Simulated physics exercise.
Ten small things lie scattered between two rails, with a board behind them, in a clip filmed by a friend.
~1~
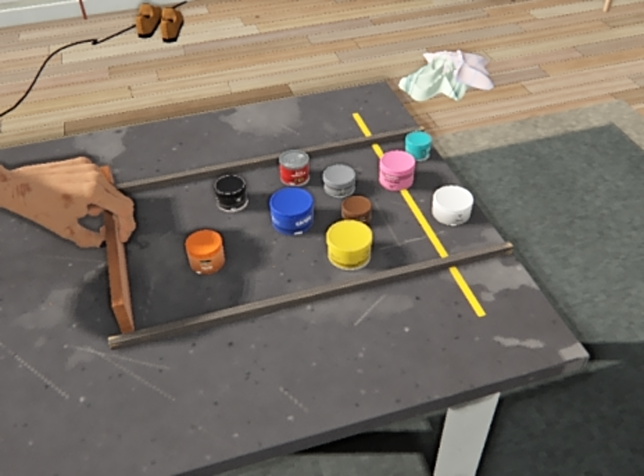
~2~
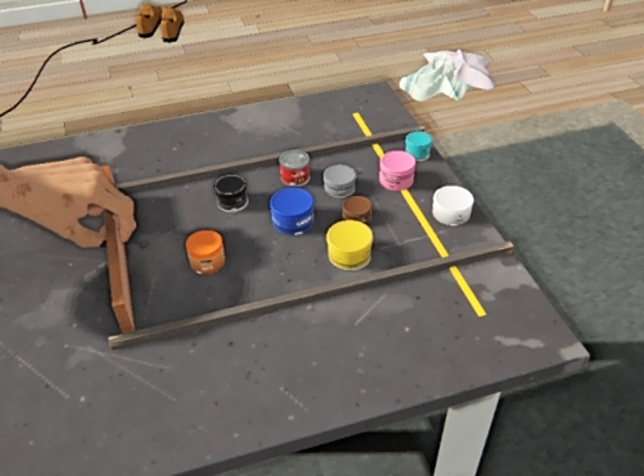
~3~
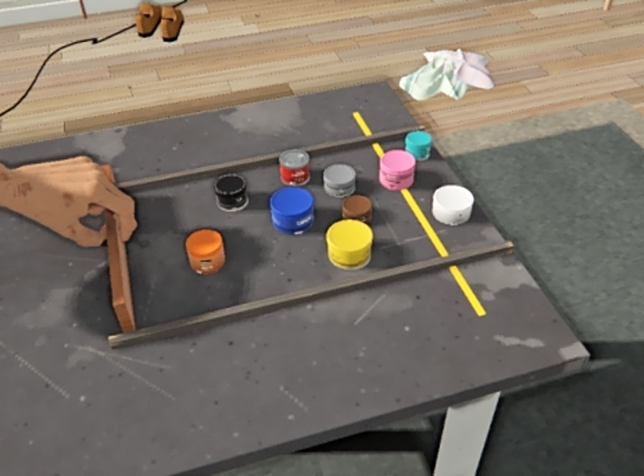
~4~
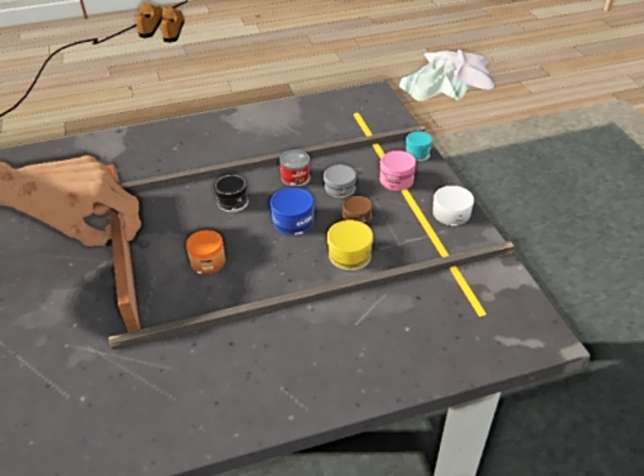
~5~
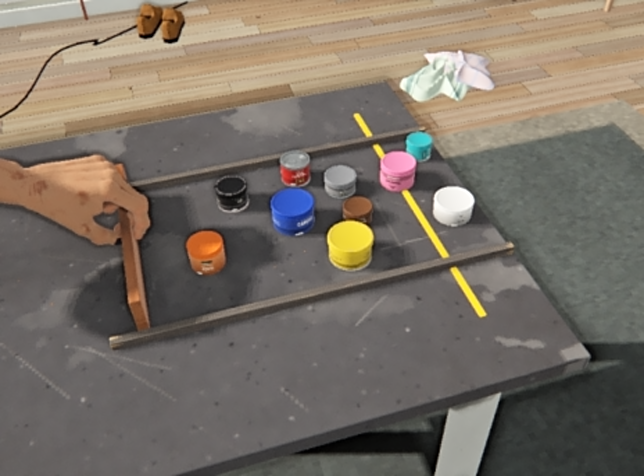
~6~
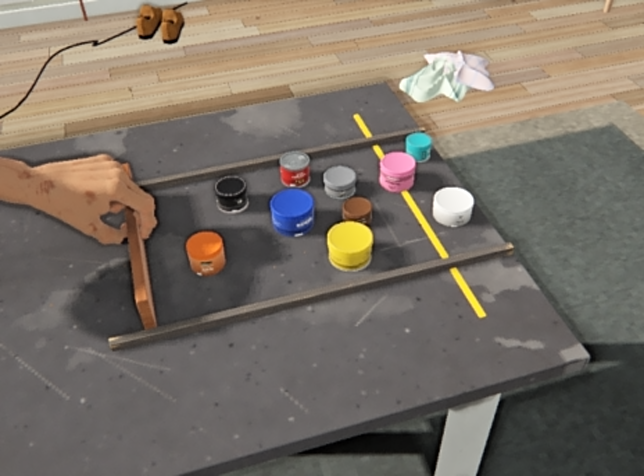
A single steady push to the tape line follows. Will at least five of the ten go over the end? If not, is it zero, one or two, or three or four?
The way I see it, one or two of them end up off the end.
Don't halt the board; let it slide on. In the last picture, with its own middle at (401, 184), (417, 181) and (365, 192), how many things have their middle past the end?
Over the end: 1, 2, 0.
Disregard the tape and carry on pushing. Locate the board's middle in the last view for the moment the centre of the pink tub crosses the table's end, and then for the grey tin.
Approx. (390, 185) / approx. (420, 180) for the other.
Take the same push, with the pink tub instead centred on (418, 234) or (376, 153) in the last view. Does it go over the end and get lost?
One place after the other: It keeps its spot; it keeps its spot.
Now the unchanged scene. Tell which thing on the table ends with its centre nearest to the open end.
The answer is the white tub.
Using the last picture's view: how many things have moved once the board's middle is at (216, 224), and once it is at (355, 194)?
The count is 1 at the first point and 8 at the second.
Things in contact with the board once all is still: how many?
The number is 5.
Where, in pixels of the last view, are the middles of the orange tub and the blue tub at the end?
In order, first (435, 204), then (425, 181).
A little later, none off yet; turquoise tin at rest near (419, 148); white tub at rest near (453, 207); pink tub at rest near (397, 172).
When it is over, the number that fall off is one or two; down, pink tub.
